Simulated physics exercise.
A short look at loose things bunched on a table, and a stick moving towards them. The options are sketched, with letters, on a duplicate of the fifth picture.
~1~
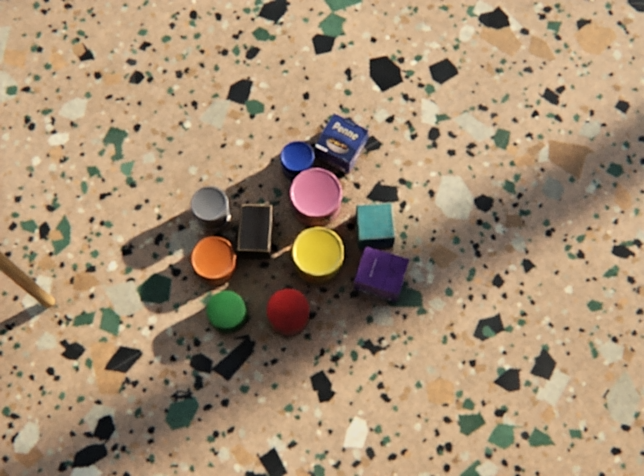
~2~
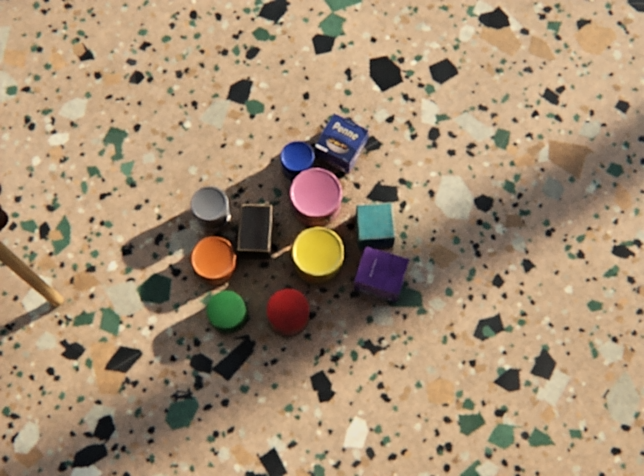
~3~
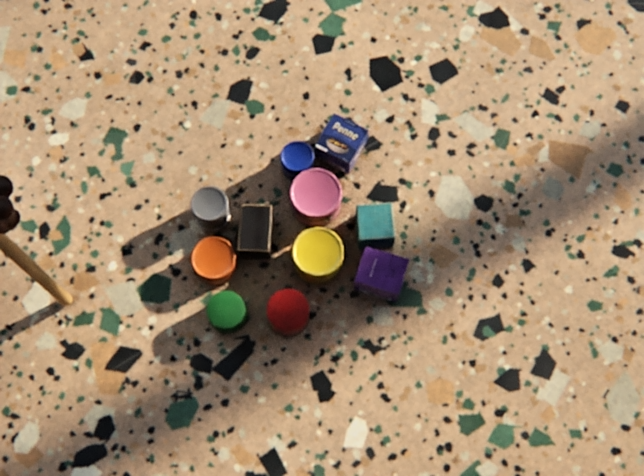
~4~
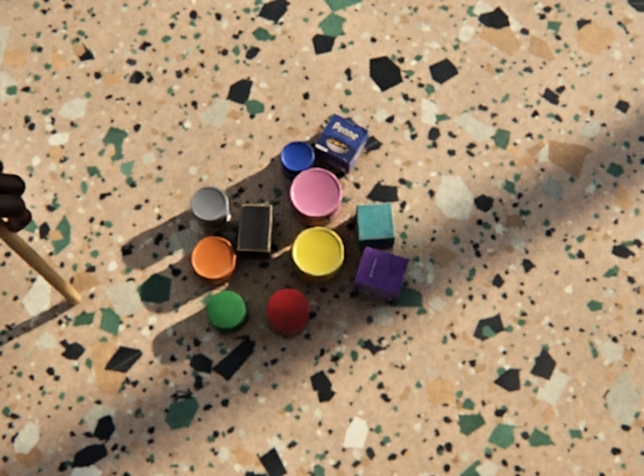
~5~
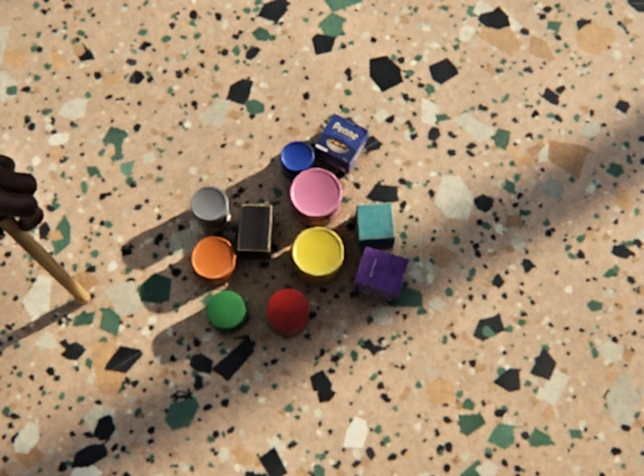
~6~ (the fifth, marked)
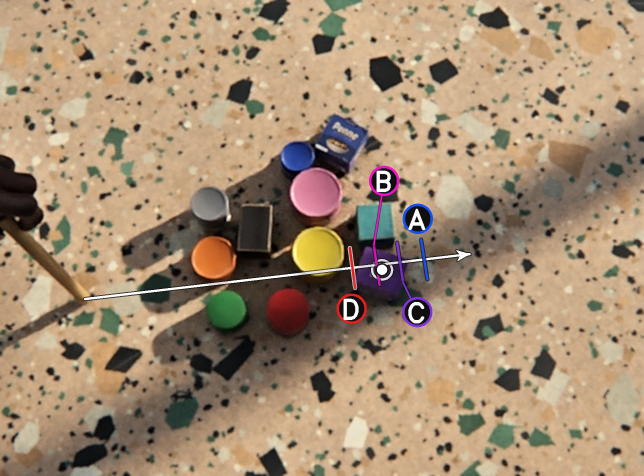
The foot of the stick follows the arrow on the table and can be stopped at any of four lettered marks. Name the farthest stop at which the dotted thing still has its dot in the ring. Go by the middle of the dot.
No farther than D.
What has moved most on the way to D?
It is the yellow jar.
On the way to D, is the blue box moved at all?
No.
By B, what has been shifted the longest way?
It is the yellow jar.
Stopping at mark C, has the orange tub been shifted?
Yes.
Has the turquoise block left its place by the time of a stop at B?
By then, yes.
On the marked copy, A at (424, 260); B at (377, 265); C at (400, 262); D at (352, 268); the arrow from (85, 299) to (469, 254); the white dot at (382, 270).
Following D. Soon after the start, foot of the stick (182, 288).
Later, foot of the stick (277, 277); orange tub (220, 253).
In the end, foot of the stick (352, 268); yellow jar (352, 233); turquoise block (391, 217); the dot is still in its ring.
As for the rest, A shifts the dotted thing to (420, 286); B shifts the dotted thing to (403, 278); C shifts the dotted thing to (417, 283).
